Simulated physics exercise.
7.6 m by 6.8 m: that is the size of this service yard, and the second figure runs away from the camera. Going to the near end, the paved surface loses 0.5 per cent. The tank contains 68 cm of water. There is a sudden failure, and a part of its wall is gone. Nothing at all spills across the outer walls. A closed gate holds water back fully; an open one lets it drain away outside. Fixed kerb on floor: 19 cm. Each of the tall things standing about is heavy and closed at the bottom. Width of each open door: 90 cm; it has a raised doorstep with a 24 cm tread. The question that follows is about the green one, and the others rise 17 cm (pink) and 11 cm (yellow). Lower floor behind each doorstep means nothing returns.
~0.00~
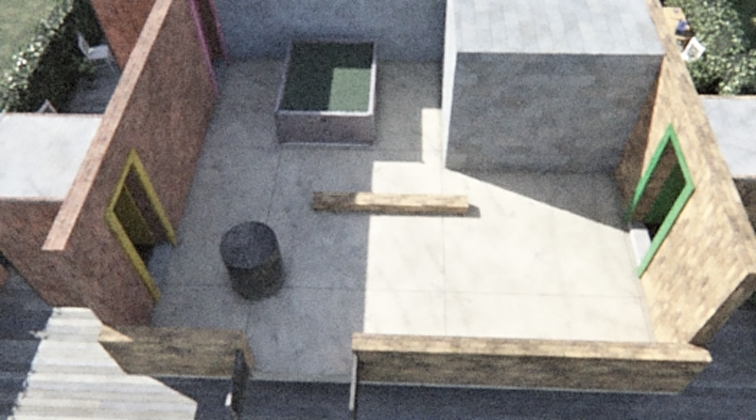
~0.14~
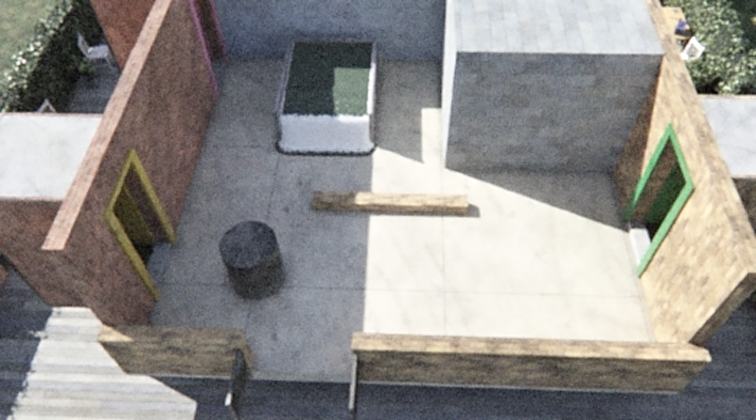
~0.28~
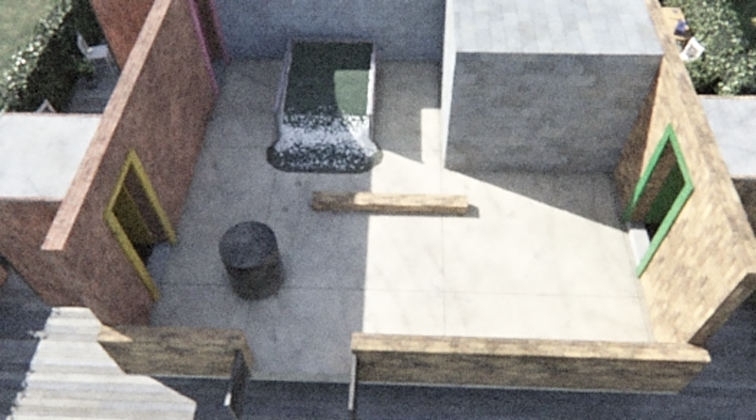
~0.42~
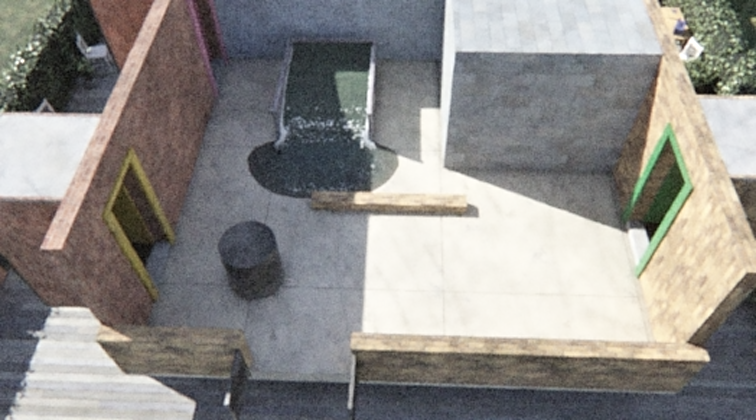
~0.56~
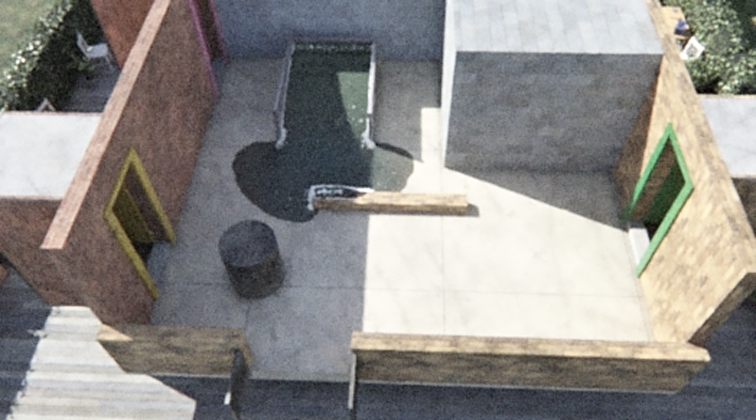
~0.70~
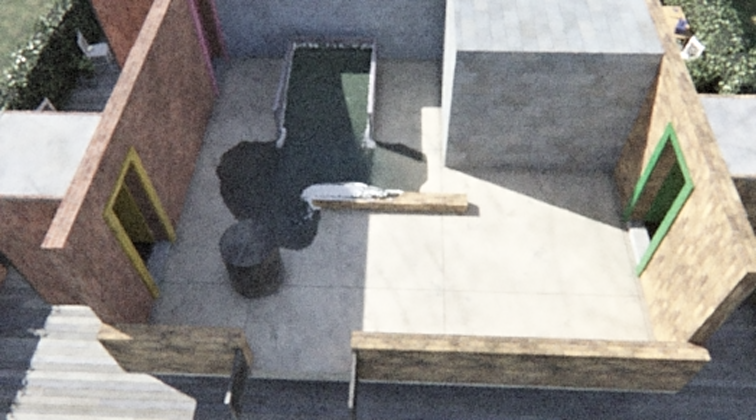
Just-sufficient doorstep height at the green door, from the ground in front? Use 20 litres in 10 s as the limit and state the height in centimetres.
At least 8 cm or so.
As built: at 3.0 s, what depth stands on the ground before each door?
Pink door 0 cm, yellow door 23 cm, green door 3 cm.
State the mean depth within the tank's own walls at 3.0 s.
I'd put it near 14 cm.
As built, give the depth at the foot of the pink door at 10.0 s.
Depth: Near 2.5 cm.
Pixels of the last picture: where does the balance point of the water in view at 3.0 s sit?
(334, 200) or so.
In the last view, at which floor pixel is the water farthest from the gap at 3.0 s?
Pixel: About (630, 243).
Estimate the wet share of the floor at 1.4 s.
Approximately 30 % of it.
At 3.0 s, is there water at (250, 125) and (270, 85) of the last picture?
I'd call the first spared by the flood and the second spared by the flood.
After 1.4 s water covers 30 % of the floor, deepest (41 cm) near (330, 193); it has not reached the green door.
After 3.0 s water covers 65 % of the floor, deepest (34 cm) near (141, 349); 3 cm at the green door, 0 litres in over its 13 cm doorstep.
After 10.0 s water covers 95 % of the floor, deepest (12 cm) near (514, 189); 8 cm at the green door, 1 litre in over its 13 cm doorstep.
At the green door as built, the water arrived by 3.0 s and peaked near 13 cm at 7.8 s.
Run again over the same 10 s with other heights there, 41 litres in over 6.5 cm, 14 litres over 9 cm. The limit of 20 litres is kept from about 8 cm up.
